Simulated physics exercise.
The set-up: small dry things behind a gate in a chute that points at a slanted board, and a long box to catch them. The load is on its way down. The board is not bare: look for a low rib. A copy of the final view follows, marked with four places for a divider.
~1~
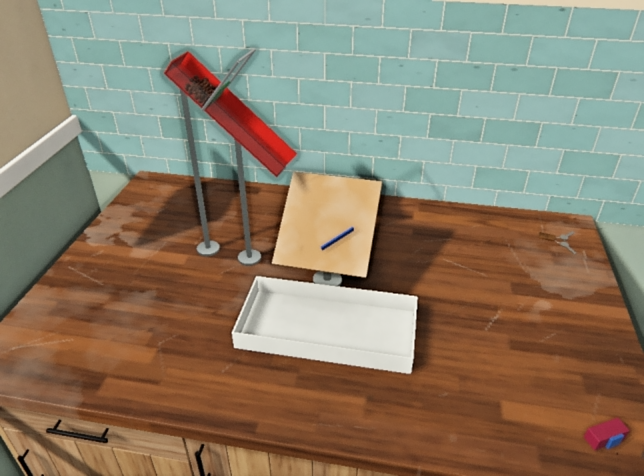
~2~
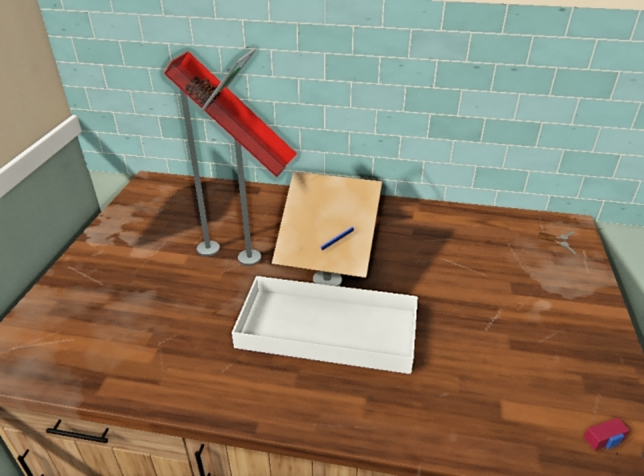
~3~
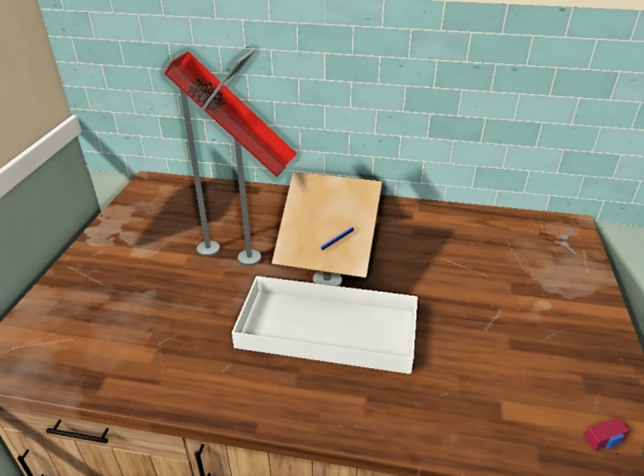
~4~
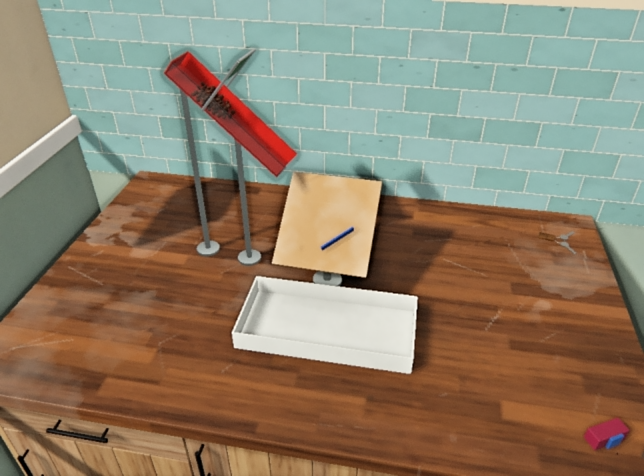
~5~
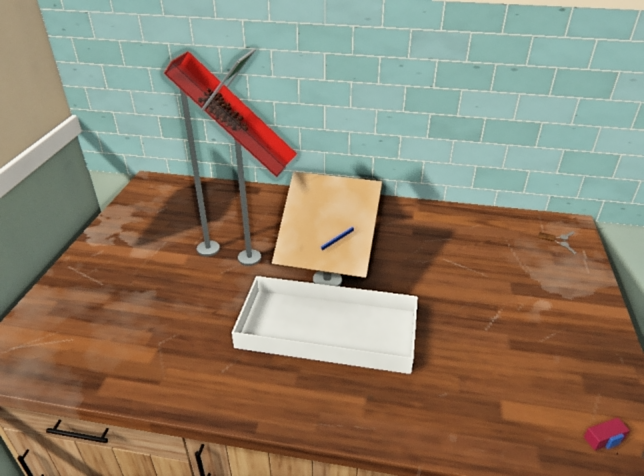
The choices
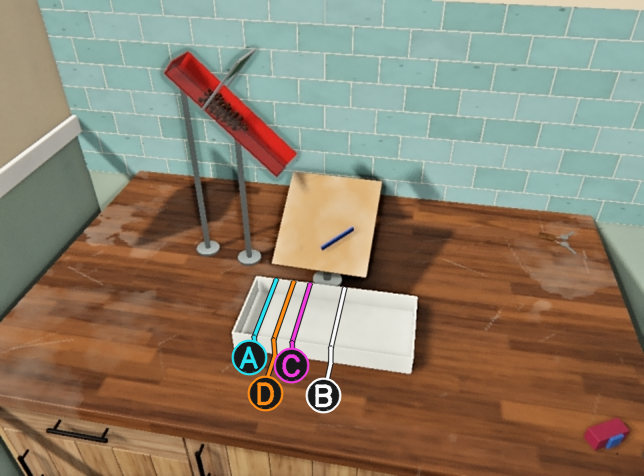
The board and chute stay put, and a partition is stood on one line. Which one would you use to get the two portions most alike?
C works best here.
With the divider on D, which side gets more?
The right side.
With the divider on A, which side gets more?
More lands on the right.
On the marked copy, line A crosses the front rim at (254, 336); line B crosses the front rim at (331, 347); line C crosses the front rim at (292, 341); line D crosses the front rim at (273, 339).
For line A, of what is caught, not one piece on the left of the divider, every piece on the right.
For line B, of what is caught, almost all on the left of the divider, about a tenth on the right.
For line C, of what is caught, roughly half on the left of the divider, roughly half on the right.
For line D, of what is caught, about a tenth on the left of the divider, almost all on the right.
